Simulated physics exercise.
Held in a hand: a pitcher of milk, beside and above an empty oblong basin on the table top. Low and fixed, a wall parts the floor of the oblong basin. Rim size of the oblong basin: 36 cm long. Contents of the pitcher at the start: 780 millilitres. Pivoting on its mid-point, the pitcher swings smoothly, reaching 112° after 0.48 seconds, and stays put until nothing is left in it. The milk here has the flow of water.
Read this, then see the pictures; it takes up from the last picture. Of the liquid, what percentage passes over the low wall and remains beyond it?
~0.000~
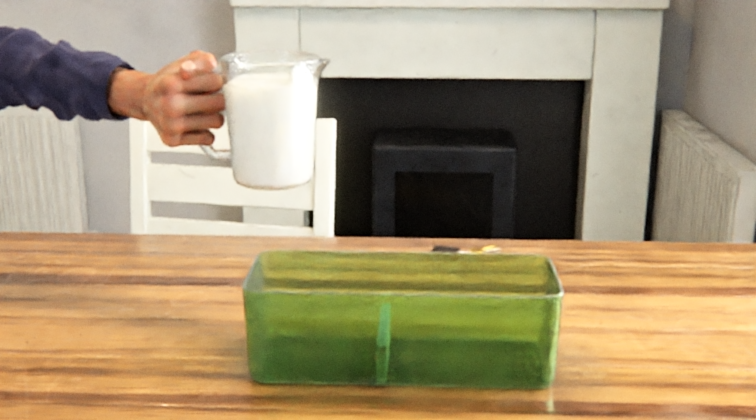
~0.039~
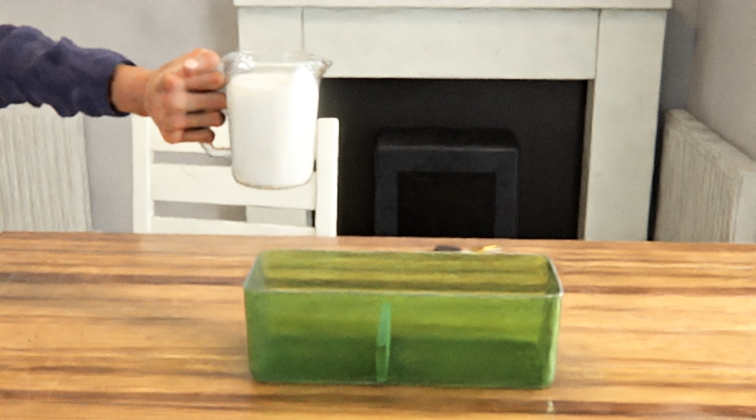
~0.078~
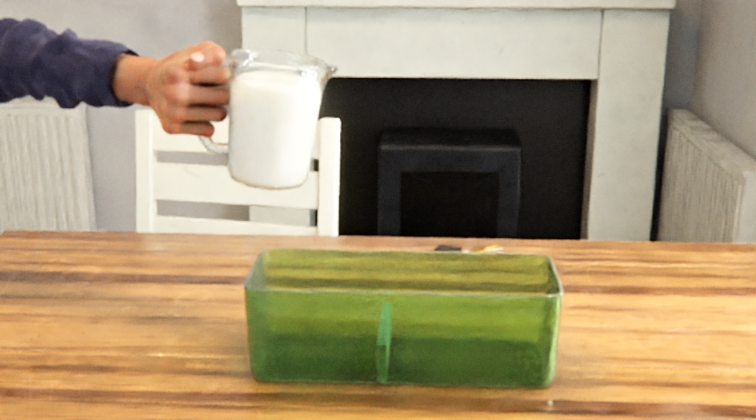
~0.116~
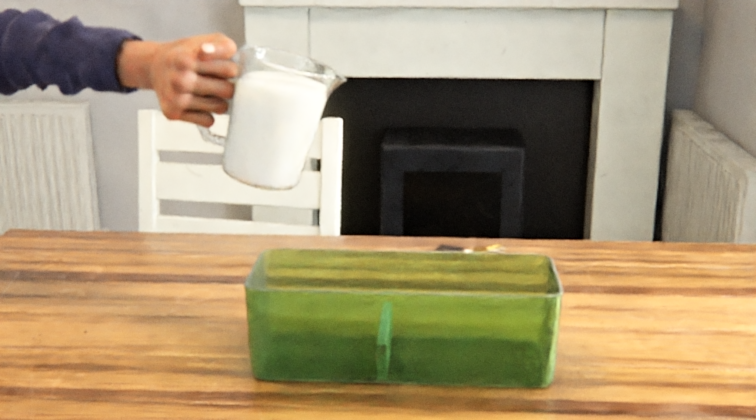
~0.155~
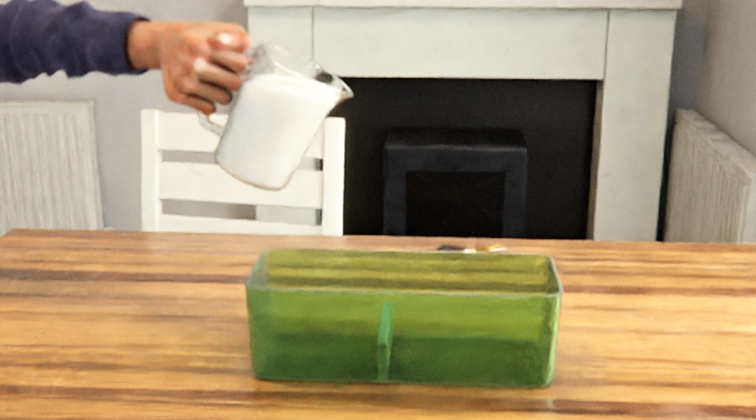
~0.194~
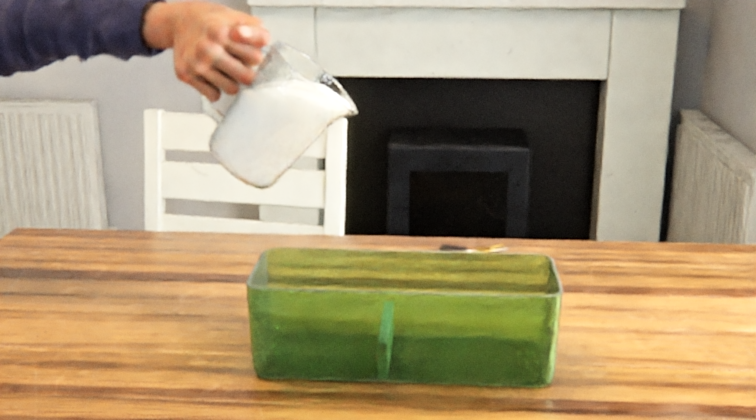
The far part has about 75 per cent.
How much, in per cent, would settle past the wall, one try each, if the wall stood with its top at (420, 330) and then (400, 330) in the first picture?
Respectively 15 and 40 %.
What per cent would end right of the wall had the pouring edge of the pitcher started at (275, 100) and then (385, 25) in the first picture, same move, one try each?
In turn about 10 and 85 per cent.
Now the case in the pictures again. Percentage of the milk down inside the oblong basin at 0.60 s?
I reckon close to 64 per cent.
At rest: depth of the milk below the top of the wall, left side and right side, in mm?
Left about 38 mm, while the right is about 22 mm.
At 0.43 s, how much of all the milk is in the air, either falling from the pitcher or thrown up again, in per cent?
Near 34 per cent of it all.
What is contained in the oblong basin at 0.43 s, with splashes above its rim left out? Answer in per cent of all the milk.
I reckon close to 12 percent of it.
Then, 0.43 s in, the tilt is 109° and 53 per cent is still to pour, 0 is left of the wall and 12 right of it.
Then, 0.60 s in, the tilt is 112° and 12 per cent is still to pour, 15 is left of the wall and 50 right of it.
Then, 0.78 s in, the tilt is 112° and 1 per cent is still to pour, 18 is left of the wall and 73 right of it.
Then, 0.98 s in, the tilt is 112° and 0 per cent is still to pour, 21 is left of the wall and 75 right of it.
Finally, 21 per cent lies left of the wall, 75 right of it and 4 outside.
